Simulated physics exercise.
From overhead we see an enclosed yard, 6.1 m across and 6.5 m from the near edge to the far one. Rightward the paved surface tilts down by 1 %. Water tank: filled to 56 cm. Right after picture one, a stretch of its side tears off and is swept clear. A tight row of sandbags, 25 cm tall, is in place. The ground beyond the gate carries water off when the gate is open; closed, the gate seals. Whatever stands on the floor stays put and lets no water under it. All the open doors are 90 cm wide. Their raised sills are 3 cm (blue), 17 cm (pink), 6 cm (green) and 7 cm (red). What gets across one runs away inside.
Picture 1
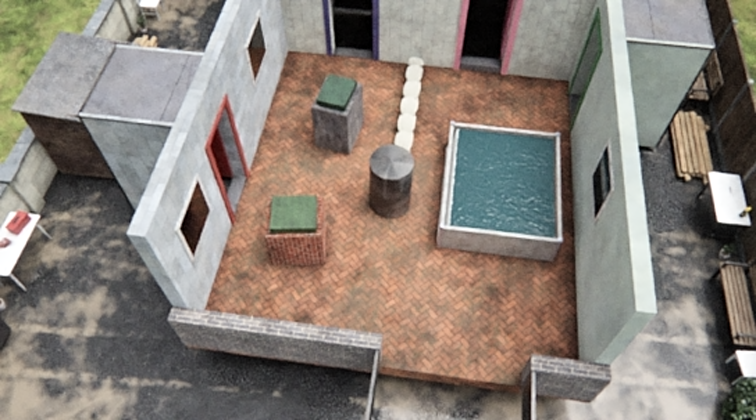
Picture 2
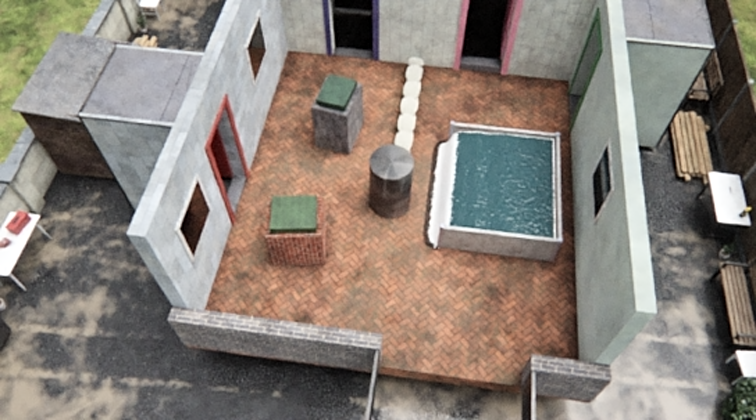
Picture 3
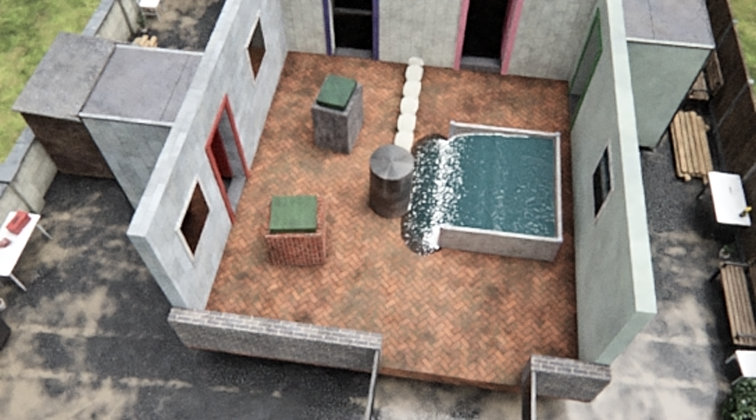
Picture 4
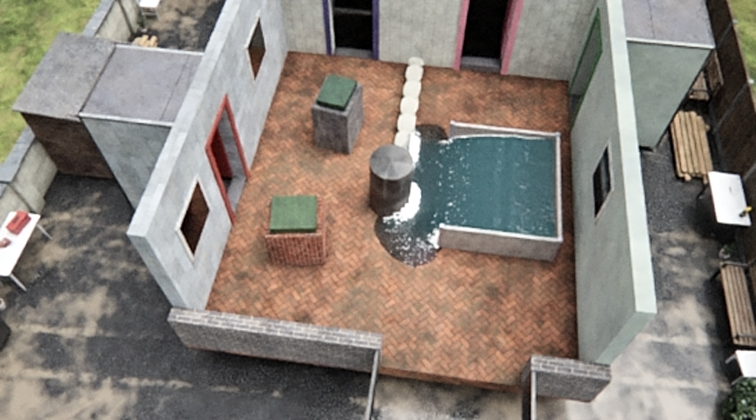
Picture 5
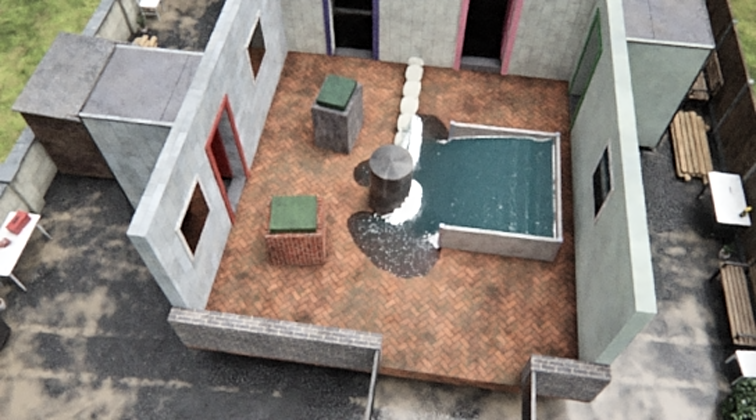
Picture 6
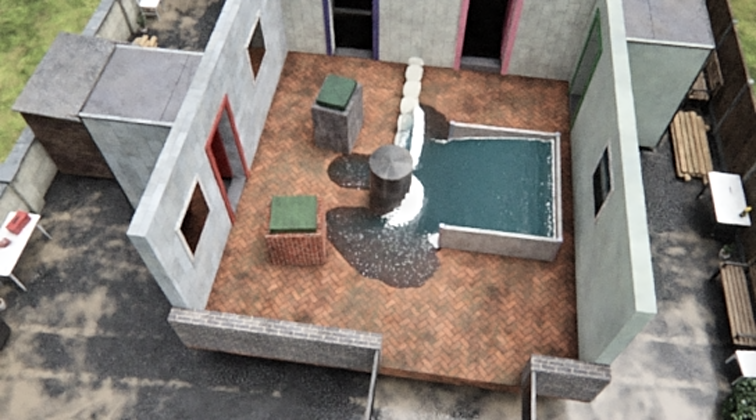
The clip opens on an overhead view of a walled, brick-paved yard with a still, full water tank at right. The tank's left side gives way and foaming water pours out, reaching a grey cylinder. It parts around the cylinder and spreads leftward in dark pools near two green-topped blocks.
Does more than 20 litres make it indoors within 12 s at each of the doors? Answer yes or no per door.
Blue door, yes; pink door, no; green door, yes; red door, yes.
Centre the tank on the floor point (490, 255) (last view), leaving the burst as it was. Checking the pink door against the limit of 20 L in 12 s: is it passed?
Well, pink ends up inside the mark.
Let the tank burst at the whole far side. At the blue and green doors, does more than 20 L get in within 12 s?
Blue: Within limit; green: Beyond limit.
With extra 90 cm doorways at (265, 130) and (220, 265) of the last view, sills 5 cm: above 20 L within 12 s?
So the first one exceeds it, while the second one exceeds it.
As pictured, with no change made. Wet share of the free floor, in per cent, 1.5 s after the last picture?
About 50 per cent.
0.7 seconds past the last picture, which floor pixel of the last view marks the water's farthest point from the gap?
I'd mark it close to (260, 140).
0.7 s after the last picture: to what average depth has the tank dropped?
Depth, averaged: Around 29 centimetres.
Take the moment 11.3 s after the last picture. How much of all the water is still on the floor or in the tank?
That would be close to 80 per cent.
Then, 0.7 s after the last picture water covers 30 % of the floor and is deepest (38 cm) near (419, 197); blue door not reached, pink door not reached, green door not reached, red door not reached.
Then, 1.5 s after the last picture water covers 50 % of the floor and is deepest (28 cm) near (413, 165); blue door not reached, pink door 17 cm at the sill, 0 L in, green door not reached, red door 14 cm at the sill, 5 L in.
Then, 2.8 s after the last picture water covers 65 % of the floor and is deepest (22 cm) near (562, 82); blue door 4 cm at the sill, 1 L in, pink door 14 cm at the sill, 2 L in, green door 14 cm at the sill, 6 L in, red door 11 cm at the sill, 33 L in.
Then, 6.3 s after the last picture water covers 90 % of the floor and is deepest (12 cm) near (349, 158); blue door 5 cm at the sill, 15 L in, pink door 6 cm at the sill, 3 L in, green door 9 cm at the sill, 82 L in, red door 7 cm at the sill, 50 L in.
Then, 11.3 s after the last picture water covers 95 % of the floor and is deepest (10 cm) near (566, 232); blue door 6 cm at the sill, 48 L in, pink door 5 cm at the sill, 3 L in, green door 7 cm at the sill, 101 L in, red door 3 cm at the sill, 50 L in.
